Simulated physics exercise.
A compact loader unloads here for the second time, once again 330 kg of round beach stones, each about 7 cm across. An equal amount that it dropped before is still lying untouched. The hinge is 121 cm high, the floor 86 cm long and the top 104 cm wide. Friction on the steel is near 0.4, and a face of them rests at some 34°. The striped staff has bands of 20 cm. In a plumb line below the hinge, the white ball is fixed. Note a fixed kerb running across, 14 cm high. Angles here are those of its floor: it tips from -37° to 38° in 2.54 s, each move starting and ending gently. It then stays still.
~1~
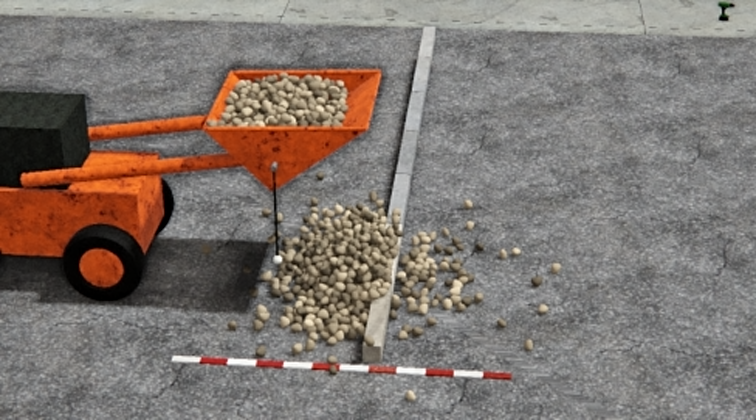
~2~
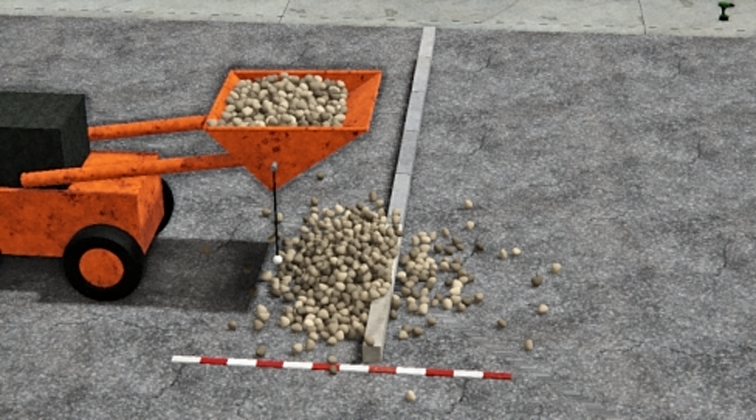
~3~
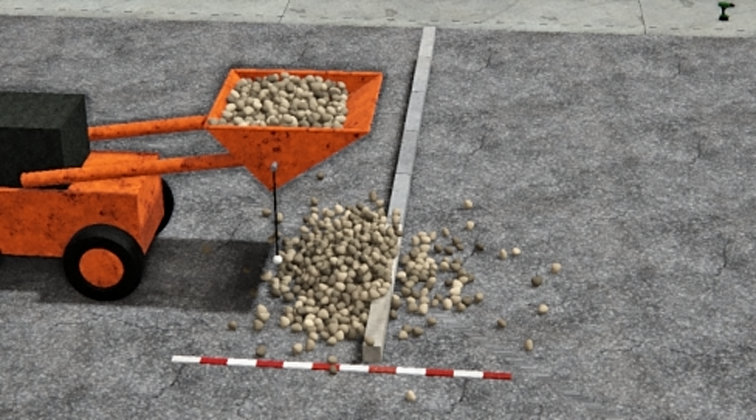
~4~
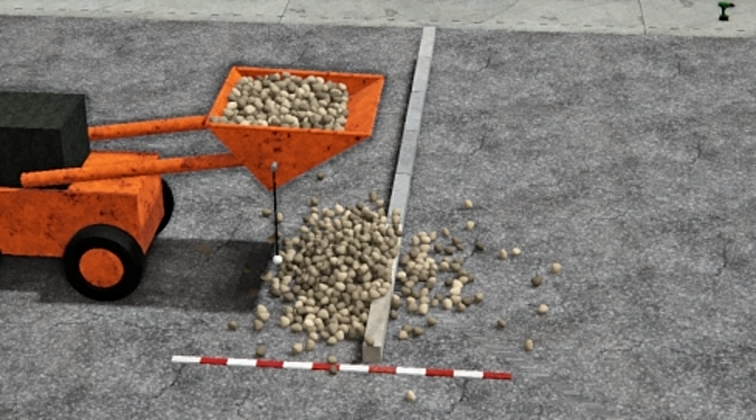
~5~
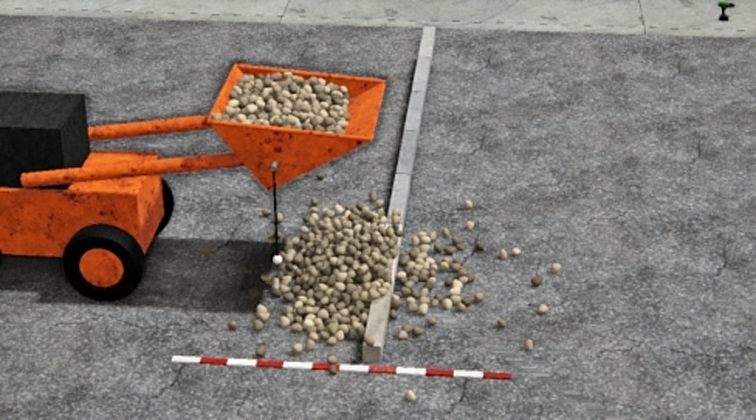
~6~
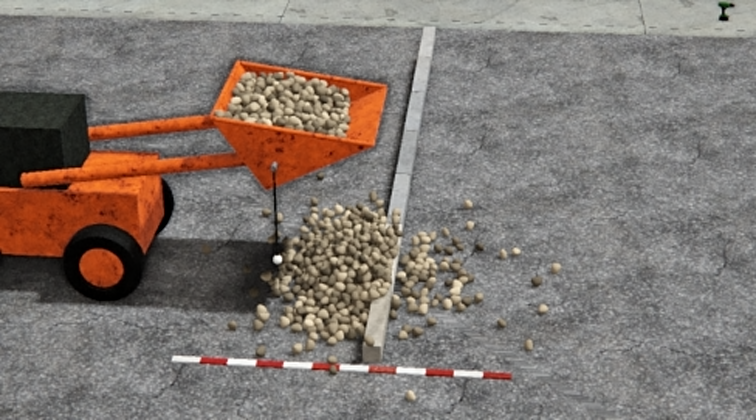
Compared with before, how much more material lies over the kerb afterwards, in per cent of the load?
Some 92 per cent of a load more.
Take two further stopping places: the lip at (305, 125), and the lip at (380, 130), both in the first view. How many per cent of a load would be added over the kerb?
About 20 per cent from the first spot and 100 per cent from the second.
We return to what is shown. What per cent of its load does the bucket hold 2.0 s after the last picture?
Still inside: Some 5 %.
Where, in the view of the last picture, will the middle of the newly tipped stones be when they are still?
They settle centred around (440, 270).
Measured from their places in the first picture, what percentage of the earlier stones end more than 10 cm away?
Close to 10 per cent.
Then, 1.3 s after the last picture the floor is at 26°; in per cent of one load, 84 in the bucket, 100 on this side of the kerb, 15 over the kerb; the foremost stones are at (520, 290).
Then, 2.0 s after the last picture the floor is at 38°; in per cent of one load, 5 in the bucket, 110 on this side of the kerb, 85 over the kerb; the foremost stones are at (533, 277).
Then, 2.4 s after the last picture the floor is at 38°; in per cent of one load, 0 in the bucket, 96 on this side of the kerb, 104 over the kerb; the foremost stones are at (553, 290).
Then, 4.9 s after the last picture the floor is at 38°; in per cent of one load, 0 in the bucket, 95 on this side of the kerb, 105 over the kerb; the foremost stones are at (562, 287). Net gain over the kerb, 92.
